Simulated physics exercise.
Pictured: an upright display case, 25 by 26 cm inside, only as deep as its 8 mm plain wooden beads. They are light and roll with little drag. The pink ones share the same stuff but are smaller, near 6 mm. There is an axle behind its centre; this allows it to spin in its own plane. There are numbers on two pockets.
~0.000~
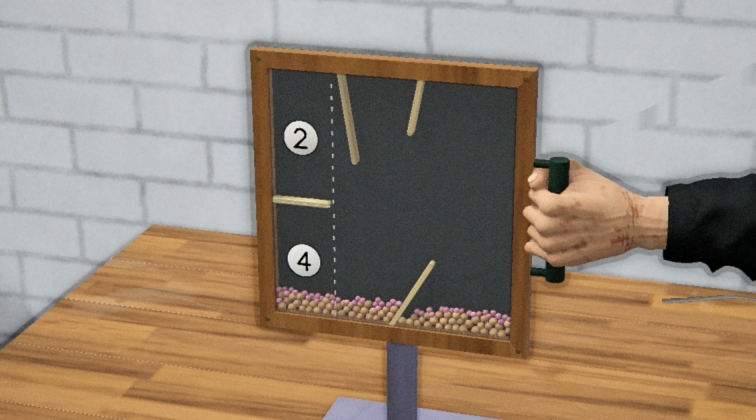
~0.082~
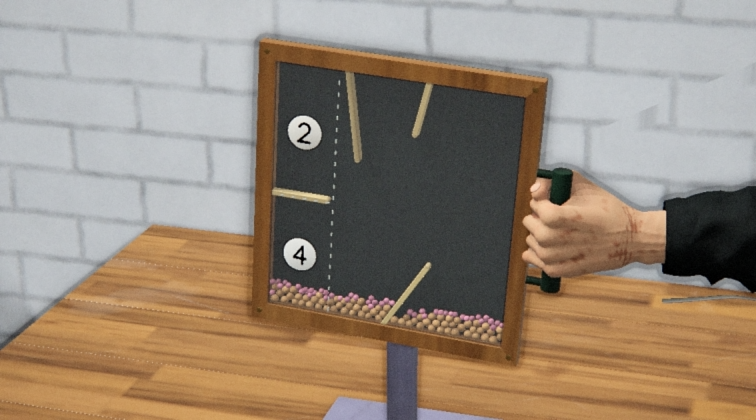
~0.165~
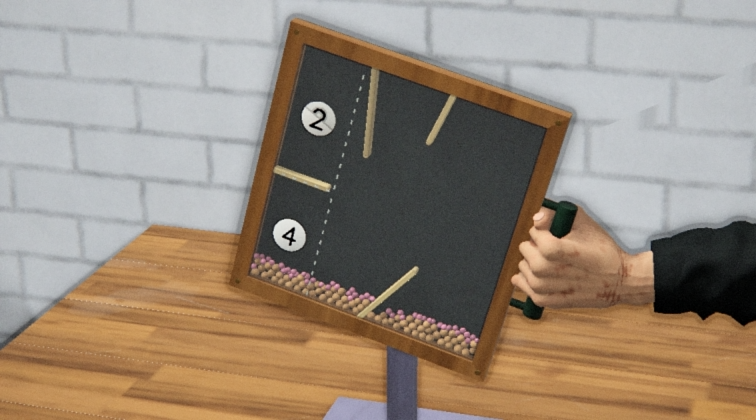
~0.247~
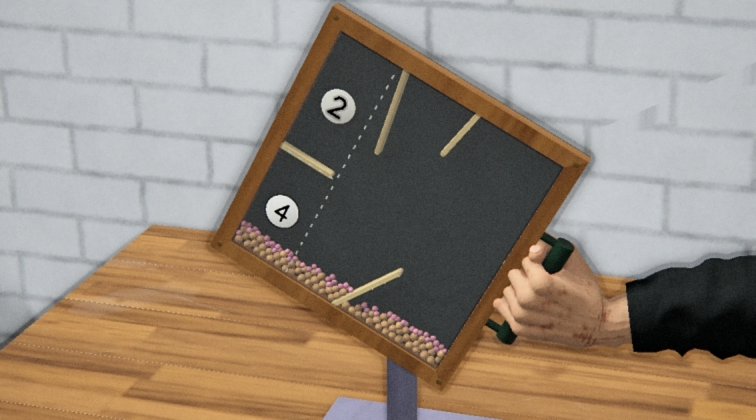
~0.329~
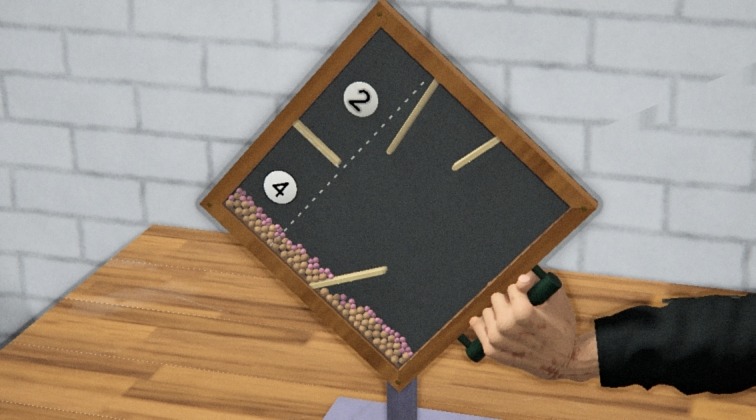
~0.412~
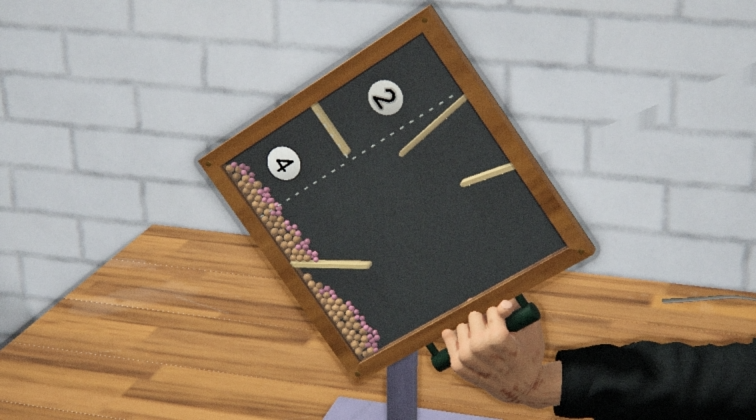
A square, wood-framed case with a dark back turns clockwise on a stand above a wooden table, seen from the front against a white brick wall by a still camera. Small pink and tan beads line its bottom edge, among pale wooden strips and two numbered white discs at left. A dark-sleeved hand swings the green handle from the right side down underneath, while the beads stay along their edge as it steepens.
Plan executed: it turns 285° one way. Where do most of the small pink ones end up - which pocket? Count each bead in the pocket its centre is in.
The pocket marked 4.
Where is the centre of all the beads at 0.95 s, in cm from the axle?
Some 5 cm left and 11 cm below.
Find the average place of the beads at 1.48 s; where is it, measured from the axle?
Offset: Approx. 13 cm left, 2 cm below.
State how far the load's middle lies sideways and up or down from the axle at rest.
About 1 cm right and 11 cm below.
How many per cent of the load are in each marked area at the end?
Pocket 2 45, pocket 4 55.
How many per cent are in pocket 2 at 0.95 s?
Close to 0 per cent of the load.
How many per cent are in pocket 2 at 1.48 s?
It works out at roughly 0 %.
After 0.95 s, it stands 139° clockwise; the beads' middle is 5 cm left of and 11 cm below the centre; nothing in the marked areas; small ones, nothing in the marked areas.
After 1.48 s, it has come round 223° clockwise; the beads' middle is 13 cm left of and 2 cm below the centre; nothing in the marked areas; small ones, nothing in the marked areas.
After 1.94 s, it has come round 285° clockwise; the beads' middle is 5 cm left of and 2 cm above the centre; no. 2, 5 %, no. 4, 10 %; small ones, no. 2, 10 %, no. 4, 10 %.
All still by 3.6 s, it has come round 285° clockwise; no. 2, 45 %, no. 4, 55 %; small ones, no. 2, 40 %, no. 4, 60 %.
